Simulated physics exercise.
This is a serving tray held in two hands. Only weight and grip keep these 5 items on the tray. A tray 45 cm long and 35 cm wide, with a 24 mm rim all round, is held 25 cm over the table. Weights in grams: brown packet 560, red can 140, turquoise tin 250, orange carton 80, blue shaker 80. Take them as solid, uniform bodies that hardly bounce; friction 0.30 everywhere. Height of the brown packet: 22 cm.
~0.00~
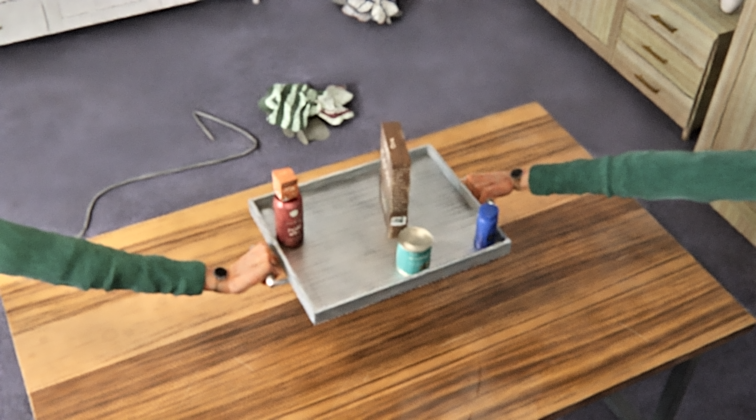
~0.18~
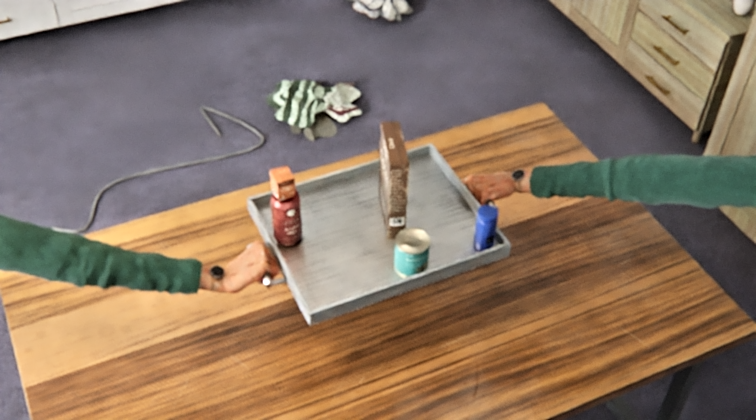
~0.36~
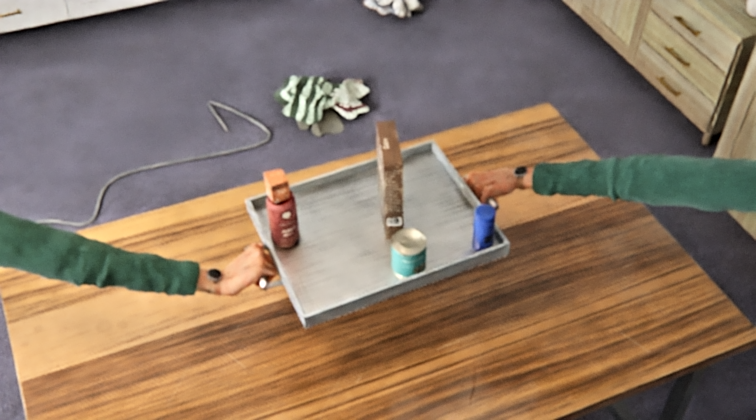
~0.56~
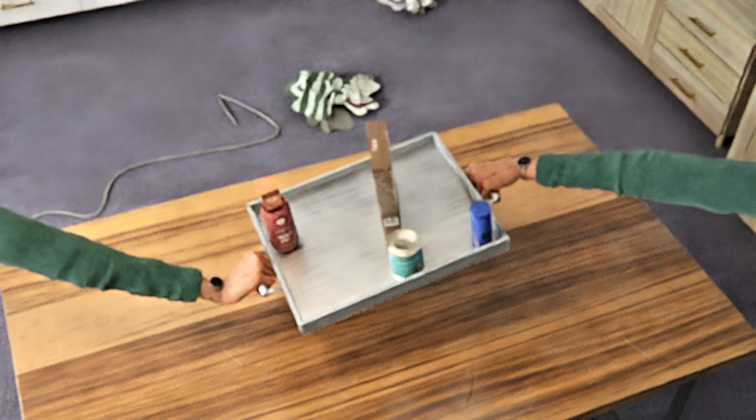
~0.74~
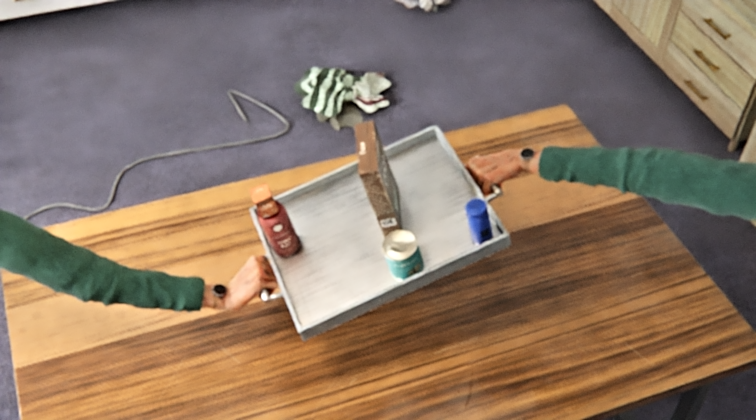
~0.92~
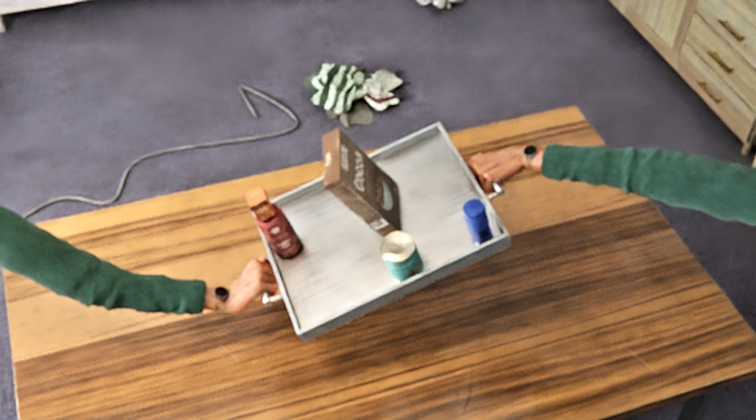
Two hands hold a loaded tray level above a table, then lower its left edge.
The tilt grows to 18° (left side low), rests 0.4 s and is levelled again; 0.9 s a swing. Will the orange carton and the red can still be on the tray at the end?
The orange carton comes off the tray; the red can comes off the tray.
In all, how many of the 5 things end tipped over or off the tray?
In all, 3.
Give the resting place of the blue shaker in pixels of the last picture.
At about (431, 253).
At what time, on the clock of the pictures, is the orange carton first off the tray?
At about 1.1 s.
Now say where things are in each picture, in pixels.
The first picture shows tray level; orange carton (285, 184); red can (289, 217).
The second picture shows tray level; blue shaker (486, 230); brown packet (393, 181).
The third picture shows tray at 3°, left edge down; turquoise tin (409, 254); blue shaker (484, 229).
The fourth picture shows tray at 9°, left edge down; brown packet (385, 181); turquoise tin (405, 255).
The fifth picture shows tray at 15°, left edge down; blue shaker (479, 223); brown packet (379, 181).
The sixth picture shows tray at 18°, left edge down; orange carton (260, 204); red can (279, 231).
Around 1.12 s, tray at 18°, left edge down; red can and orange carton now off the tray; brown packet tipped 70° against what carries it.
Around 1.32 s, tray at 18°, left edge down; brown packet on its side; blue shaker shifted 4 cm; turquoise tin shifted 3 cm.
Around 1.82 s, tray at 10°, left edge down; brown packet on its side; blue shaker shifted 12 cm; turquoise tin shifted 10 cm.
Finally (2.8 s), off the tray, red can and orange carton; on their side or leaning hard on the tray, brown packet; not toppled but over 5 cm from the start, turquoise tin and blue shaker. In the last view, orange carton near (139, 317), red can near (202, 297).
